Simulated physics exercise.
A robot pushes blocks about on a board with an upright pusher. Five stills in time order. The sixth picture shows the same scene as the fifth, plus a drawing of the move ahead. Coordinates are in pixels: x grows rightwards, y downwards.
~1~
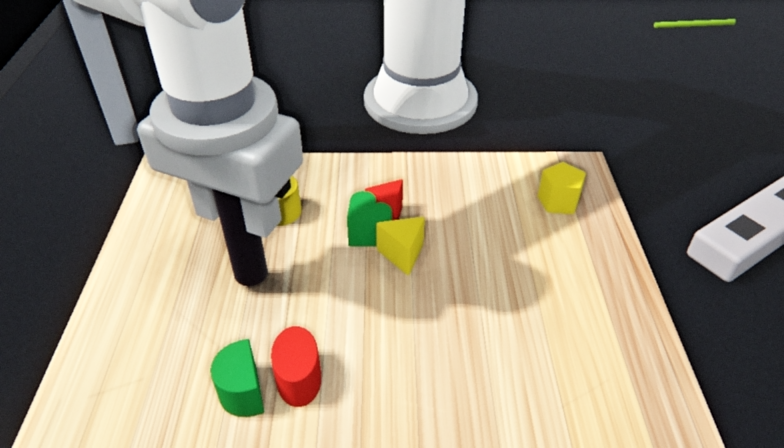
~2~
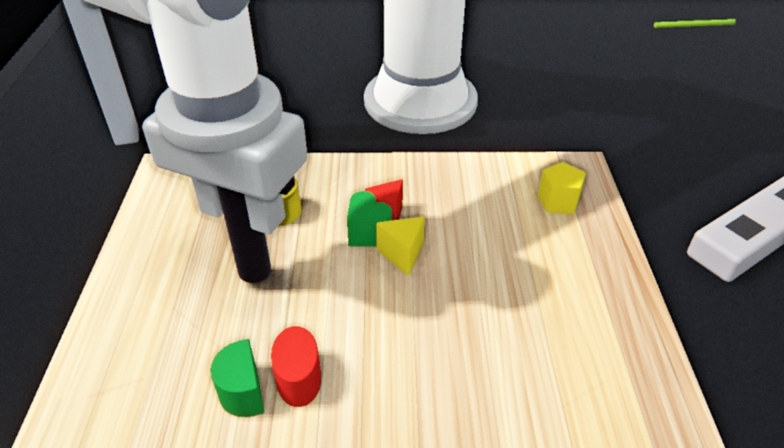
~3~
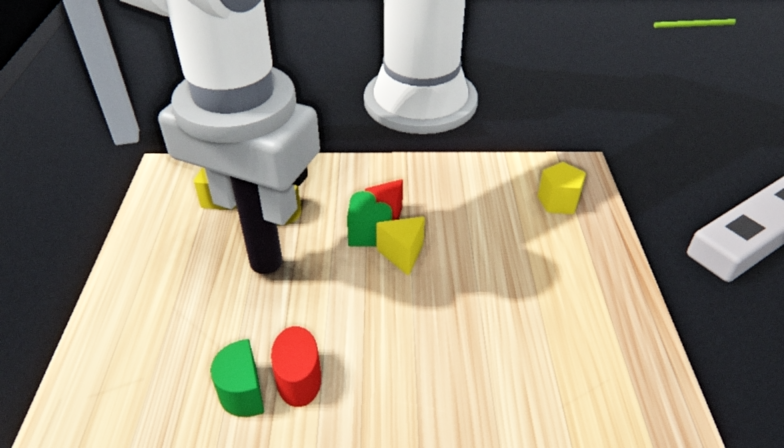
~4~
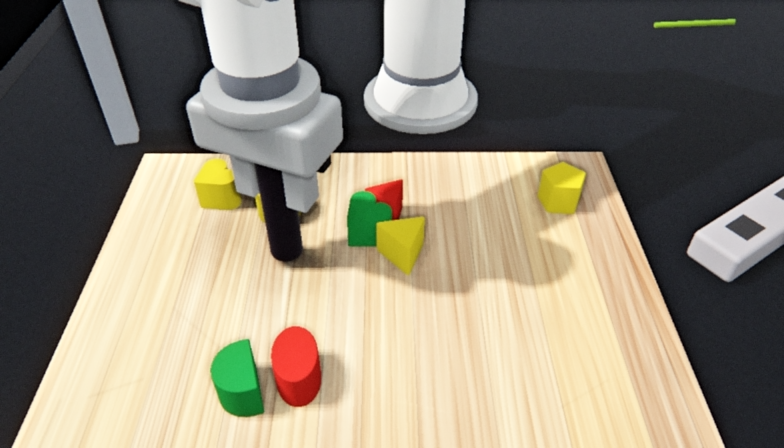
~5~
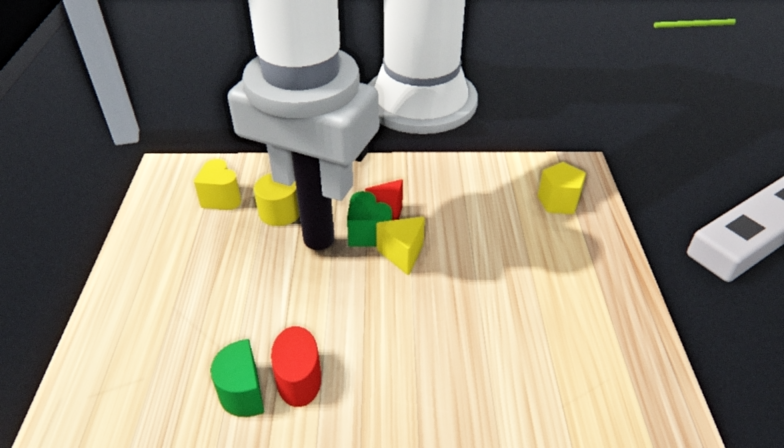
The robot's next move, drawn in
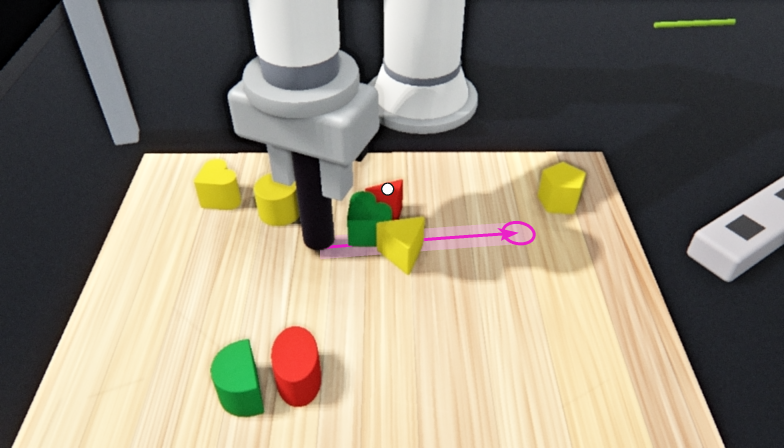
The video shows a robot arm with an upright black pusher moving right and slightly away across a wooden board, nearing a cluster of green, red and yellow blocks, while all the blocks on the board stay still.
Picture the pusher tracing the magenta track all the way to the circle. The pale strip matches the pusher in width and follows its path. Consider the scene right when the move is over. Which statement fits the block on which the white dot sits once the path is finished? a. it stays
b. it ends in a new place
I'll go with b - it ends in a new place.
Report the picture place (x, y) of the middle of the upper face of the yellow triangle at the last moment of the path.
At pixel (448, 238).
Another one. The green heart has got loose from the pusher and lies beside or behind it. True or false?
True - the claim holds.
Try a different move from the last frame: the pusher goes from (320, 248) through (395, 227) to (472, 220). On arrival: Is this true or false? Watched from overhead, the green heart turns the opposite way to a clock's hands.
True
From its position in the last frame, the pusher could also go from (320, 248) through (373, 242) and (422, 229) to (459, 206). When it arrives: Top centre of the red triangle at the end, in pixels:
When the path ends, it will be at (402, 172).
The line goes from (320, 248) directly to (519, 233); the dot is on the red triangle.
What follows on the original path. One third of the way, pusher (388, 235); green heart (406, 196), turned 60° anticlockwise; red triangle (397, 178), turned 45° anticlockwise; yellow triangle (425, 233), turned 20° clockwise.
Two thirds of the way, pusher (454, 230); green heart (426, 190), turned 100° anticlockwise; red triangle (398, 176), turned 65° anticlockwise; yellow triangle (448, 238), turned 105° clockwise.
At the end, pusher (520, 226); yellow circular block unmoved; green heart (426, 190), turned 100° anticlockwise; red triangle (398, 176), turned 65° anticlockwise; yellow triangle (448, 238), turned 105° clockwise.
